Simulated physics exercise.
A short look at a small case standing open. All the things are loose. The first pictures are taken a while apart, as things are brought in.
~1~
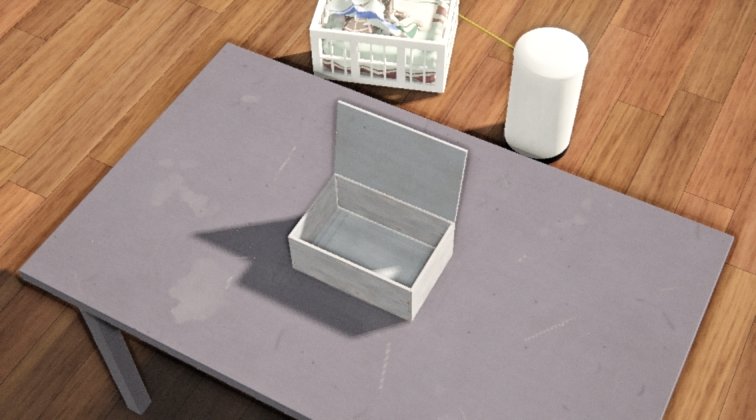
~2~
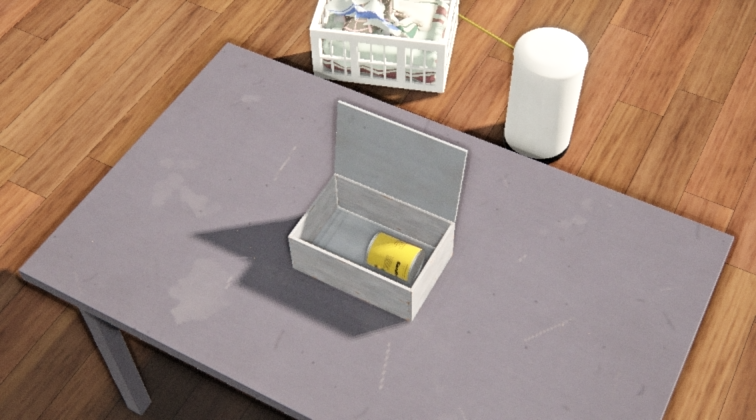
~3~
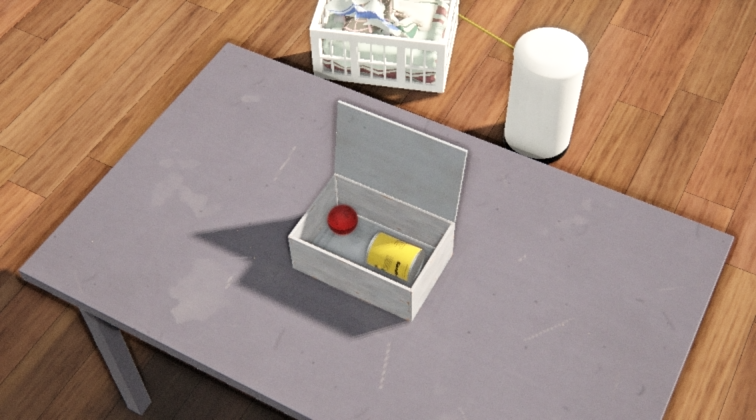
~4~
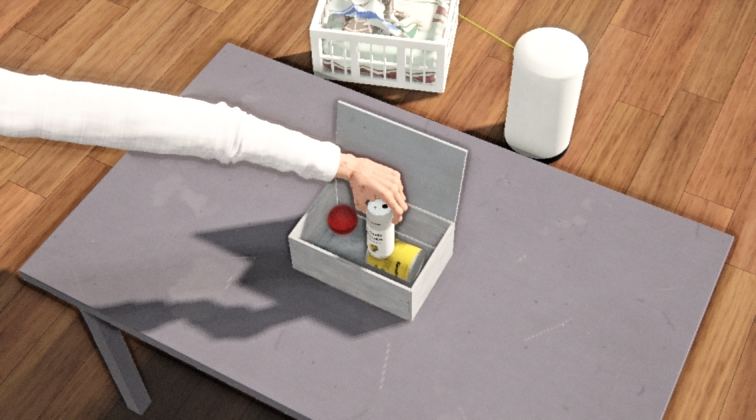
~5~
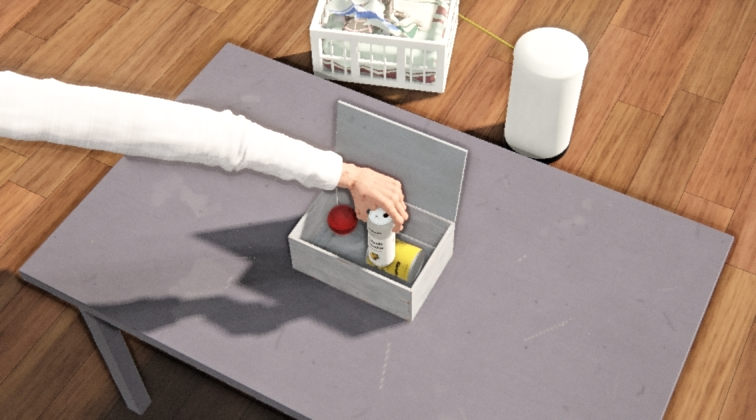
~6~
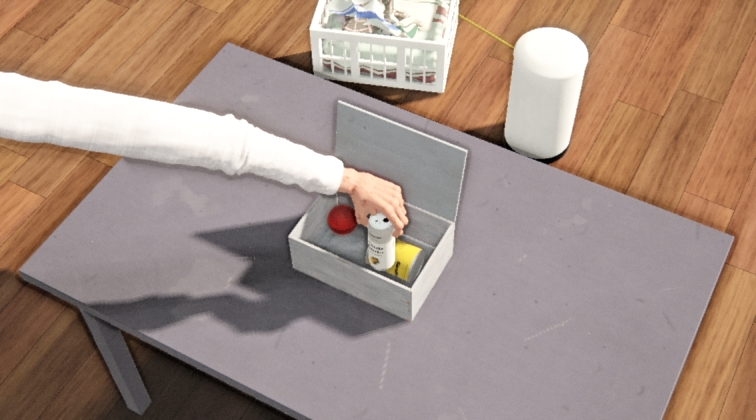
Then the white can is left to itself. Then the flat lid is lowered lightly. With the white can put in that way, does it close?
Here the lid stays ajar.
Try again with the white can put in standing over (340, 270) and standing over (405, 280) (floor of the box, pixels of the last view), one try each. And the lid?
In the first case it stays ajar; in the second case it stays ajar.
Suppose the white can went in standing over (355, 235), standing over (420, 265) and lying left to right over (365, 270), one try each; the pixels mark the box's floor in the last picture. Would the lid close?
First try: It sits on the rim; second try: It will not close; third try: It closes.
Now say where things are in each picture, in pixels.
In the first picture, the last thing is not in view yet.
In the second picture, the last thing is not in view yet.
In the third picture, the last thing is not in view yet; red ball (343, 220).
In the fourth picture, on its way; white can (380, 229); red ball (343, 220).
In the fifth picture, on its way; white can (381, 238); red ball (343, 220).
In the sixth picture, put in, still held; white can (381, 242); red ball (343, 220).
Then, 0.50 s after the last picture, white can slid about its own width near (380, 266); yellow tin rolled a little.
Then, 1.40 s after the last picture, lid 72° above the rim; white can slid about its own width near (380, 267); yellow tin rolled about its own width.
Then, 1.90 s after the last picture, lid 35° above the rim; white can slid about its own width near (380, 267); yellow tin rolled about its own width.
Then, 3.50 s after the last picture, lid 17° above the rim; white can slid about its own width near (380, 267); yellow tin rolled about its own width.
At rest, lid 17° above the rim; moved from the start, yellow tin and white can; red ball in place. Seen from the same camera at the end, white can near (380, 267).
